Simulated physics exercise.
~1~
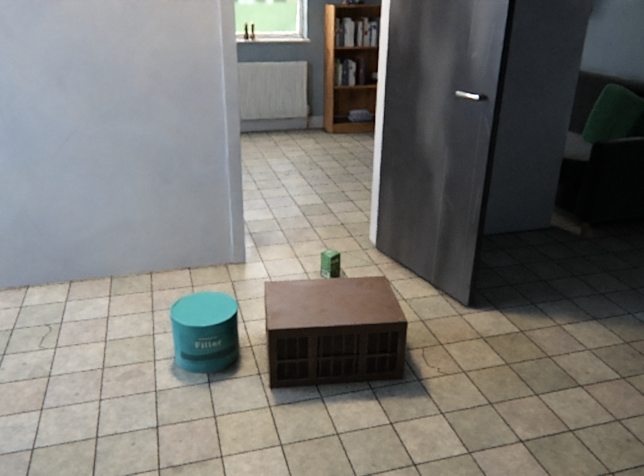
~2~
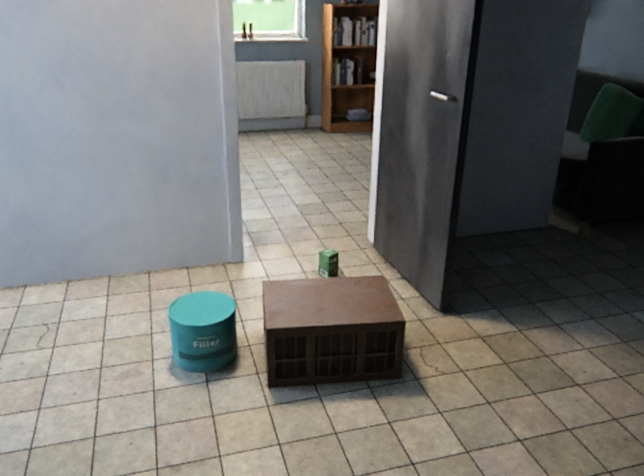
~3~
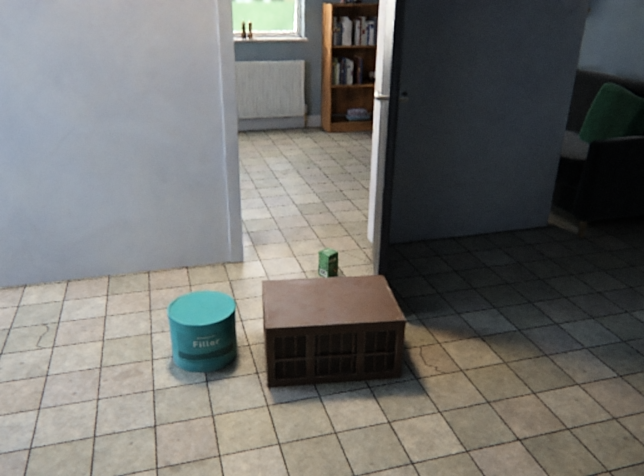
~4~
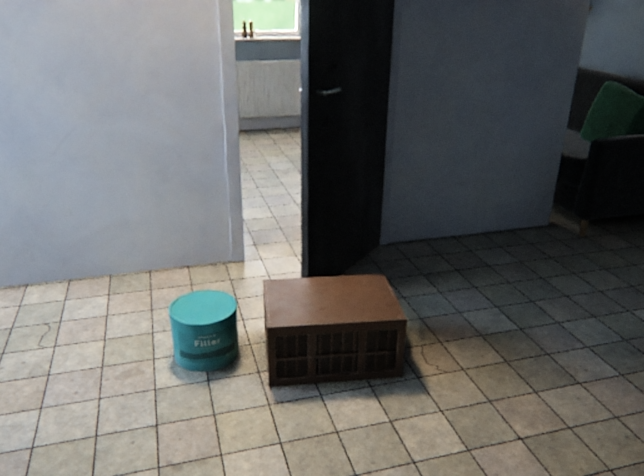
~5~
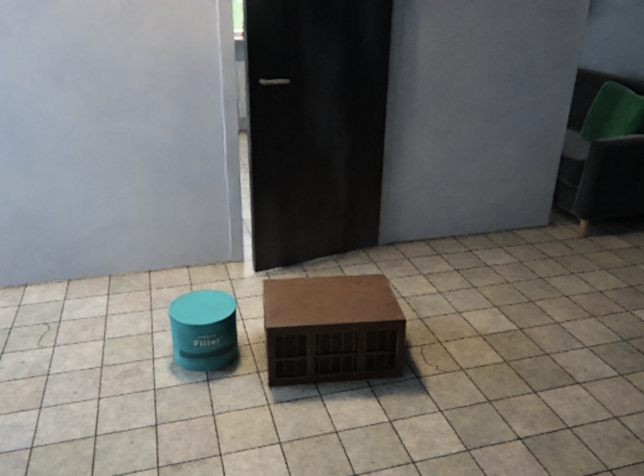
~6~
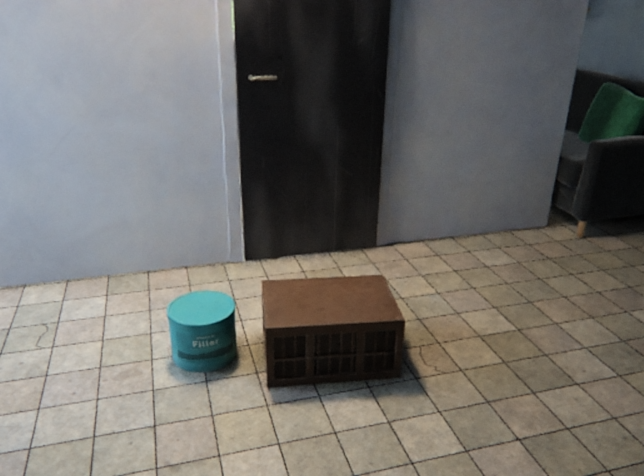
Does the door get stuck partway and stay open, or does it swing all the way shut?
It swings all the way shut. The dark door fills the doorway at the end, and the room behind it can no longer be seen.
